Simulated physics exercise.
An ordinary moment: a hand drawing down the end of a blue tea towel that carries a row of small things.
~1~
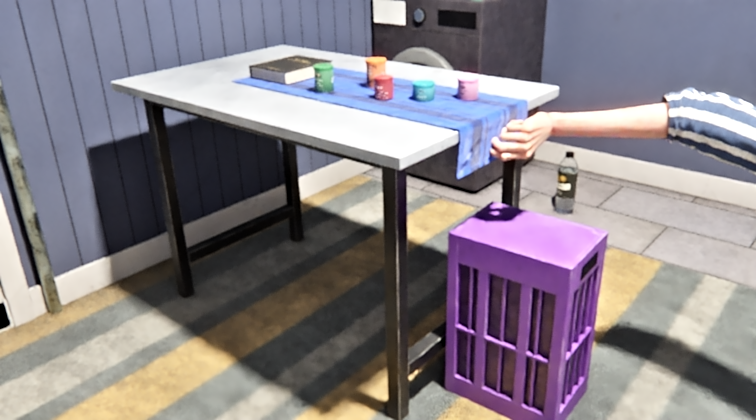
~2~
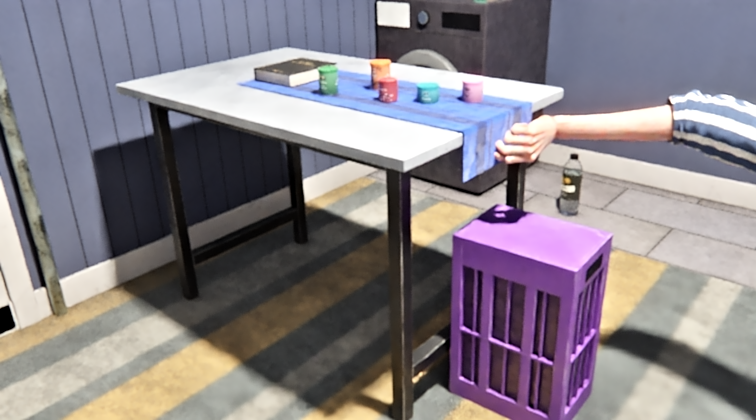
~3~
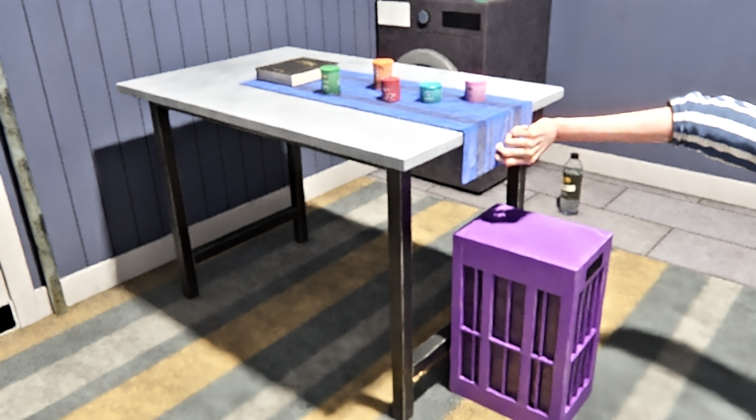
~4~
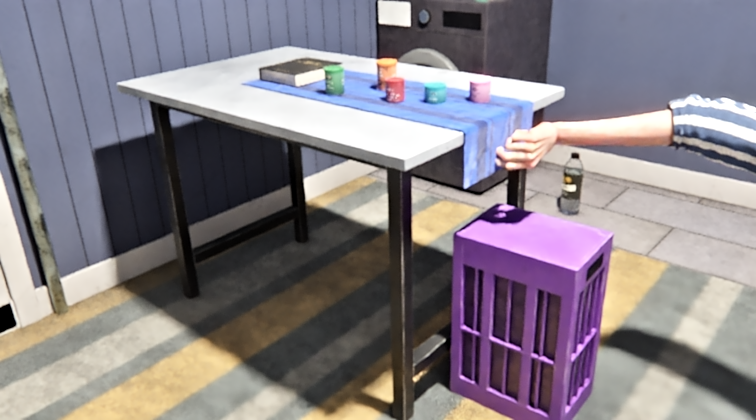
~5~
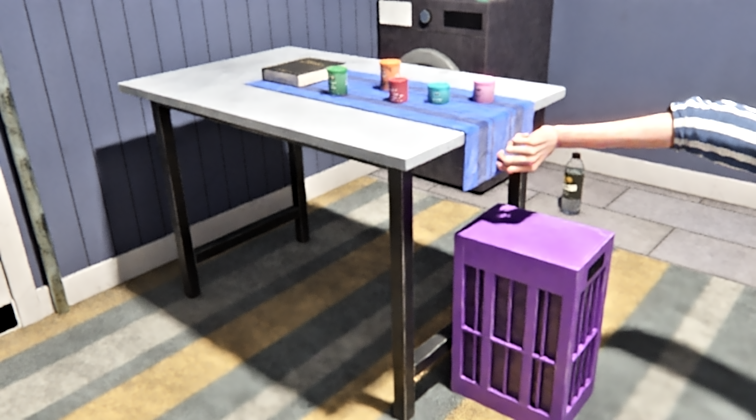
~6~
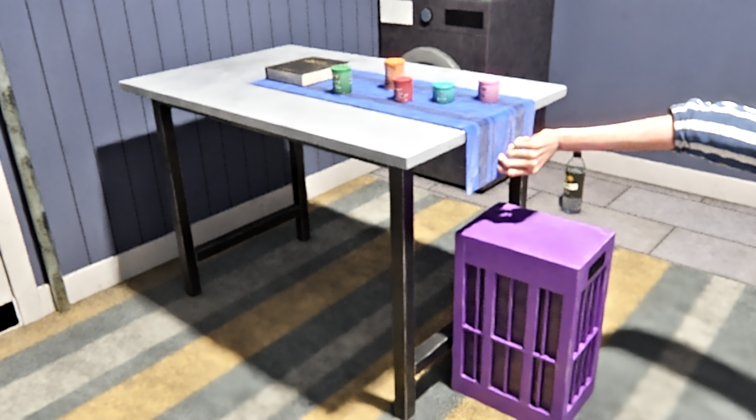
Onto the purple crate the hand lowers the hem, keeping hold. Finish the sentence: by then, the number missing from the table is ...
... one.
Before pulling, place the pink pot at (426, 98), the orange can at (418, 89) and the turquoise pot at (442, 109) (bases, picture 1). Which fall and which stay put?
Of the three, the pink pot stays aloft, the orange can stays aloft and the turquoise pot ends off the top.
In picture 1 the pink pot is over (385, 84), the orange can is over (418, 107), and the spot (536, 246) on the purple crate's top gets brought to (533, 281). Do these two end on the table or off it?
Here's what happens: The pink pot remains aboard, the orange can leaves its perch.
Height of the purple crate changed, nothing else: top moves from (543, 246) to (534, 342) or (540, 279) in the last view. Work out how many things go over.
In that case 4 and 2.
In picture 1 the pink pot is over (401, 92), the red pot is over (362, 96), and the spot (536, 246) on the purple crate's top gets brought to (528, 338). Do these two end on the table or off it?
The pink pot ends up off the top and the red pot ends up off the top.
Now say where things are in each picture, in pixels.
The first picture shows hem (457, 179); pink pot (468, 77); turquoise pot (424, 82); red pot (384, 76); orange can (376, 59); green can (323, 66); top of the crate (536, 246).
The second picture shows hem (463, 182); pink pot (473, 79).
The third picture shows hem (462, 184); turquoise pot (431, 84).
The fourth picture shows hem (464, 189); red pot (395, 79); top of the crate (541, 247).
The fifth picture shows hem (463, 191); orange can (390, 61).
The sixth picture shows hem (467, 196); pink pot (489, 79); turquoise pot (444, 84); red pot (403, 78); orange can (394, 61); green can (341, 67).
Soon after, hem near (500, 191); all still up.
After that, hem on the crate; pink pot gone.
In the end, hem on the crate; pink pot gone. The answer is one.
